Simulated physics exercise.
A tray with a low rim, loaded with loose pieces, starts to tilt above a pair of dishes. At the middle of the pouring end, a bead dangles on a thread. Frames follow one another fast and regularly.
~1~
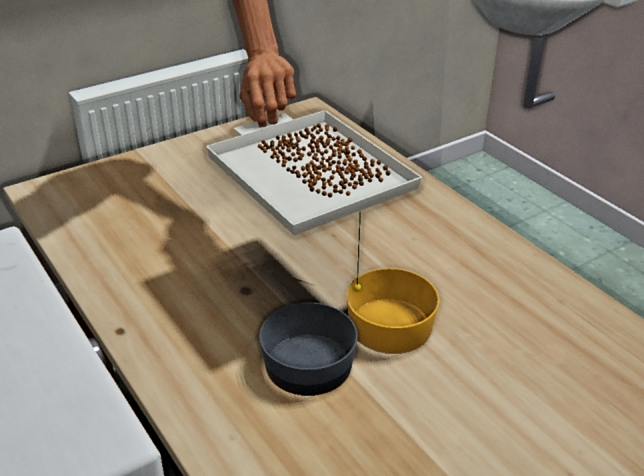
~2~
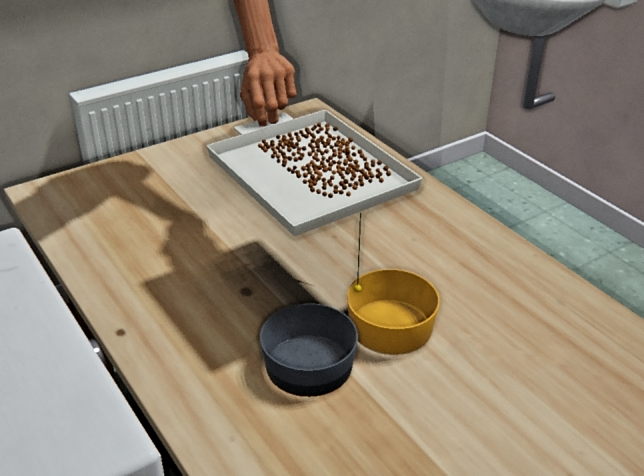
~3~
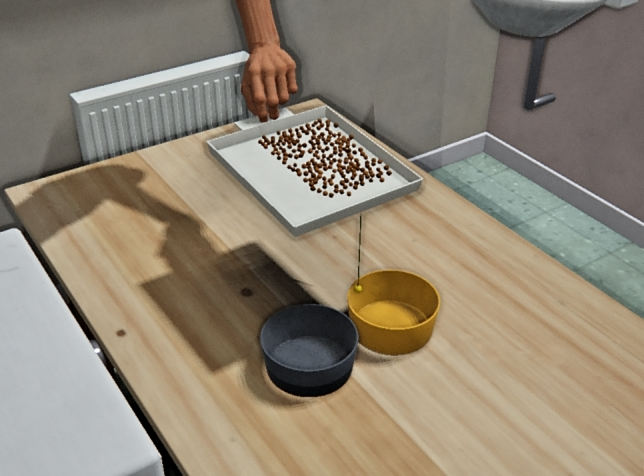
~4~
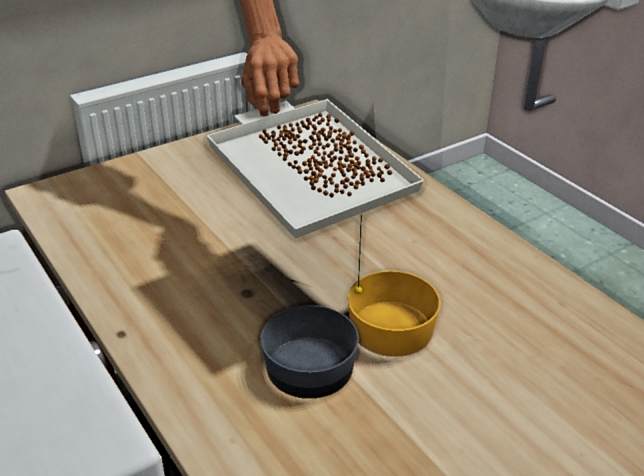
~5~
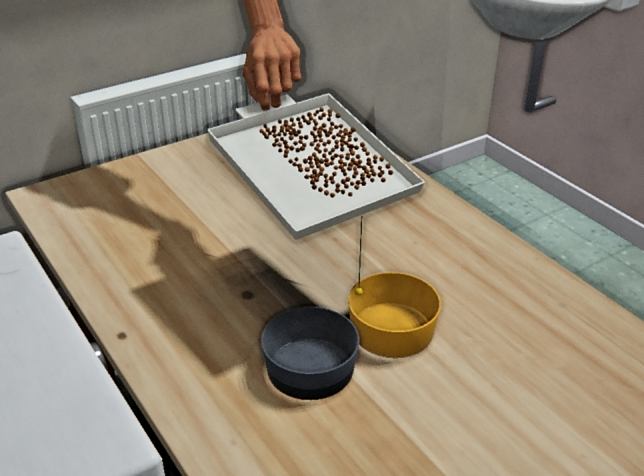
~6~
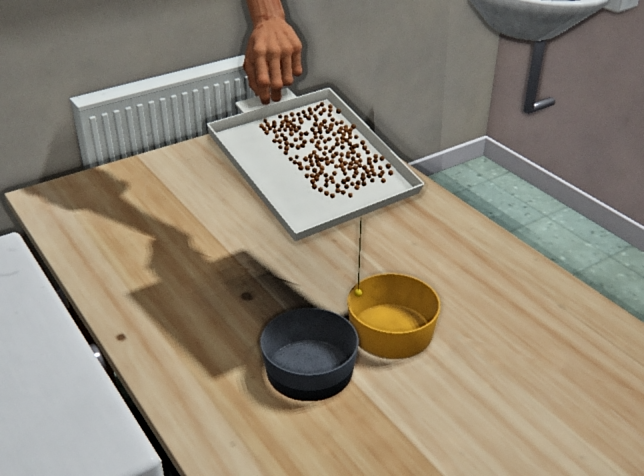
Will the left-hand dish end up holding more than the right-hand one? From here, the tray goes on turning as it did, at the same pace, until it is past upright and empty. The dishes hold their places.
Greater load: Right.
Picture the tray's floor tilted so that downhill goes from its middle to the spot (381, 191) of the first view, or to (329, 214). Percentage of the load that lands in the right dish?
80 % then 10 %, roughly.
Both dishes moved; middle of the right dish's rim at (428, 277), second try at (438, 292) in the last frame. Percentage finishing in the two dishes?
Trial 1 near 50 %, trial 2 near 80 %.
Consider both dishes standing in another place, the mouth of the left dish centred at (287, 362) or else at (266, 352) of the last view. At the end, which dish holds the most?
One: The right-hand dish. Two: The right one.
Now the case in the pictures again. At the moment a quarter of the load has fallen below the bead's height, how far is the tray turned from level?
It sits at roughly 110°.
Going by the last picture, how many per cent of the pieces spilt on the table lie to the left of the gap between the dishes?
It comes to 10 per cent or so.
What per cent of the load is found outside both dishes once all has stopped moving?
Around 20 in a hundred.
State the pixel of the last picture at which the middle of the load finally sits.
Around (389, 344).
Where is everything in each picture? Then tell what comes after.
Corners of the pouring end near (294, 223) and (419, 177), level; middle of the load near (323, 158), cereal balls; left dish near (336, 376); right dish near (420, 335); bead on its thread near (357, 288), in the first frame.
Corners of the pouring end near (295, 224) and (419, 178), level; middle of the load near (323, 158), in the second frame.
Corners of the pouring end near (295, 225) and (420, 178), tipped barely, level across its low end; middle of the load near (324, 156), in the third frame.
Corners of the pouring end near (296, 227) and (421, 180), tipped a little, level across its low end; middle of the load near (325, 153), in the fourth frame.
Corners of the pouring end near (297, 229) and (422, 182), tipped a little, level across its low end; middle of the load near (326, 150), in the fifth frame.
Corners of the pouring end near (297, 231) and (421, 183), tipped a little, level across its low end; middle of the load near (326, 148); left dish near (337, 381); right dish near (422, 340), in the sixth frame.
Shortly afterwards, tray tipped steeply; all but a few on the tray; only a few in the right dish; only a few outside both; only a few in the air.
Next, tray tipped right over; all but a few on the tray; only a few in the right dish; only a few outside both; only a few in the air.
Some moments later, tray tipped past a quarter turn; near a quarter in the left dish; near half in the right dish; near a quarter outside both.
In the end, tray tipped past a quarter turn; near a quarter in the left dish; near half in the right dish; near a quarter outside both.
